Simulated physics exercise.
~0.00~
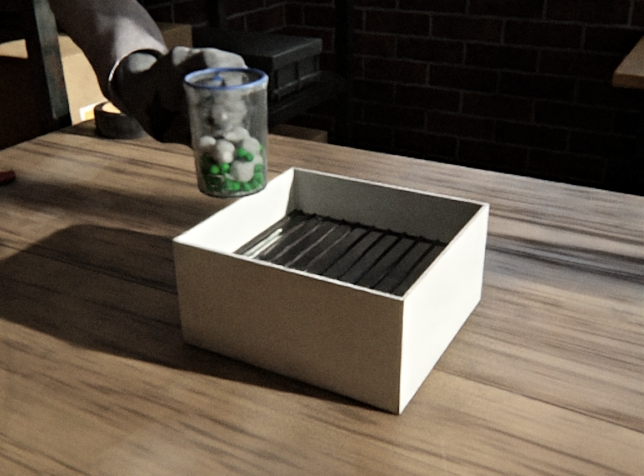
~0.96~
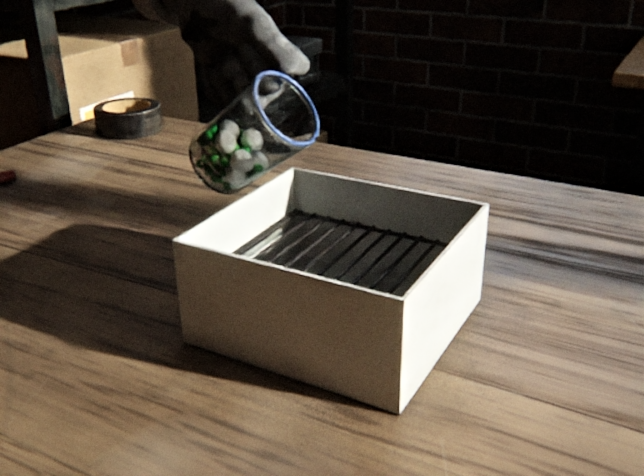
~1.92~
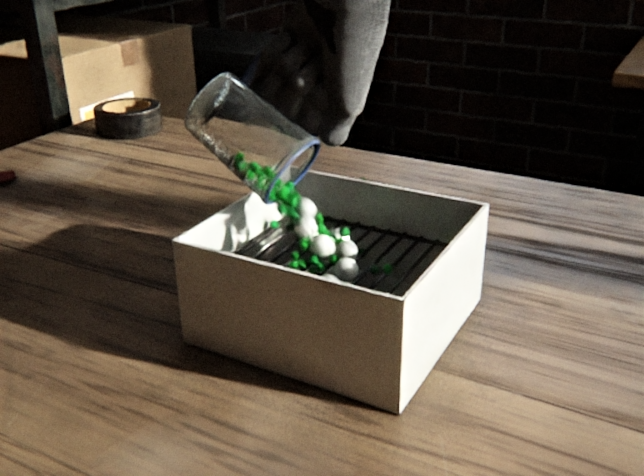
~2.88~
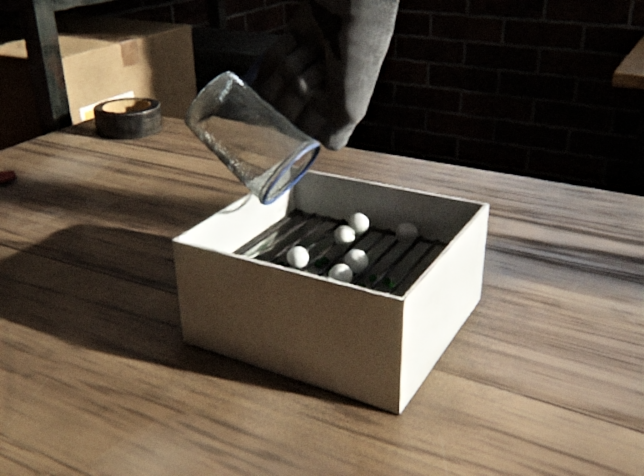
A gloved hand tipped a clear cup of white balls and small green pieces over a white box with a dark wire rack inside, and the mix tumbled out until the white balls rested on the wires while the green ones had nearly all dropped through.
